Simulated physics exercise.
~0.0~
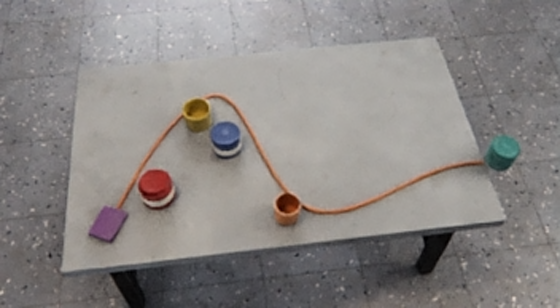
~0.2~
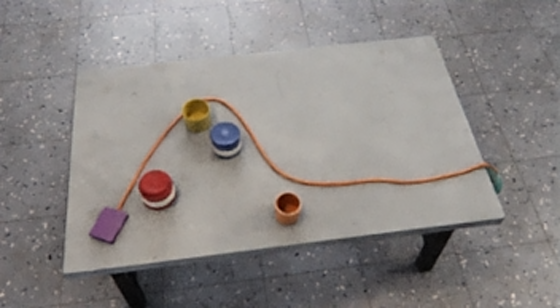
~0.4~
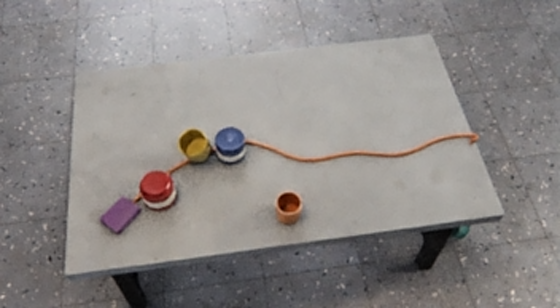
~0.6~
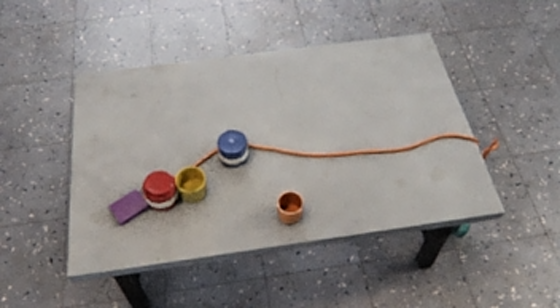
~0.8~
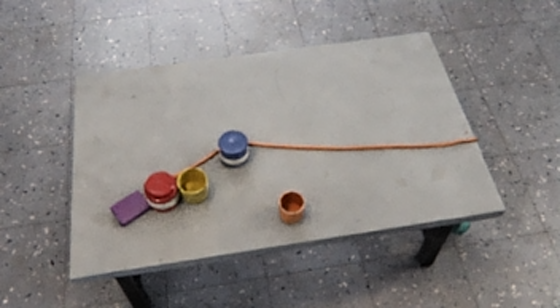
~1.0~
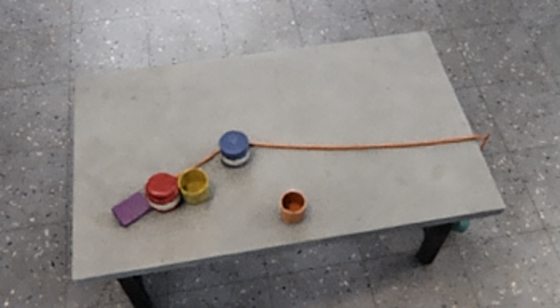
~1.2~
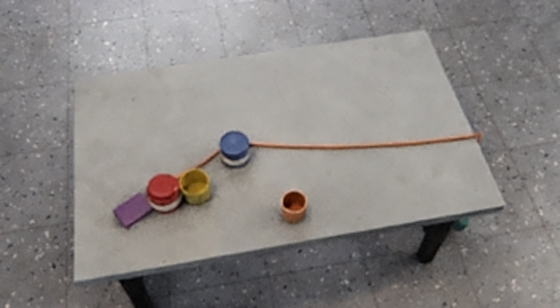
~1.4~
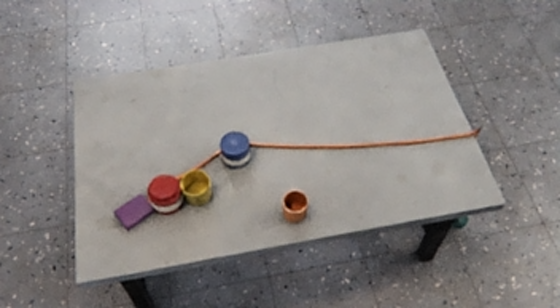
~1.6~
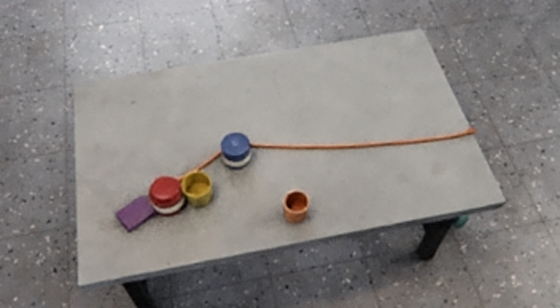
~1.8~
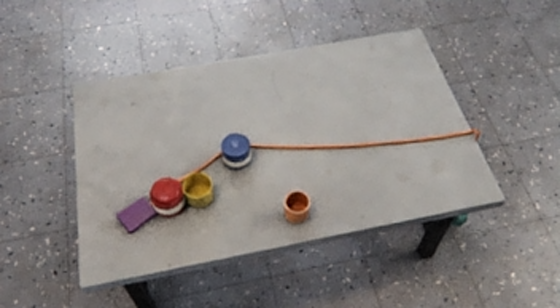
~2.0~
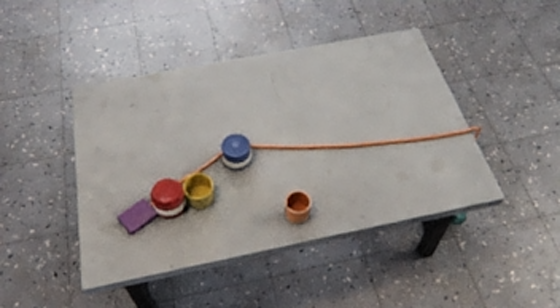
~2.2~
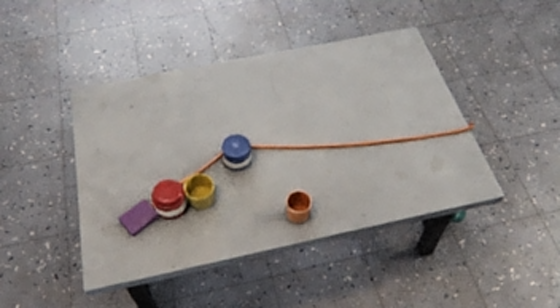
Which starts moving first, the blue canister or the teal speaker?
The teal speaker moves first, dropping over the right edge of the table. The blue canister only shifts slightly after that.
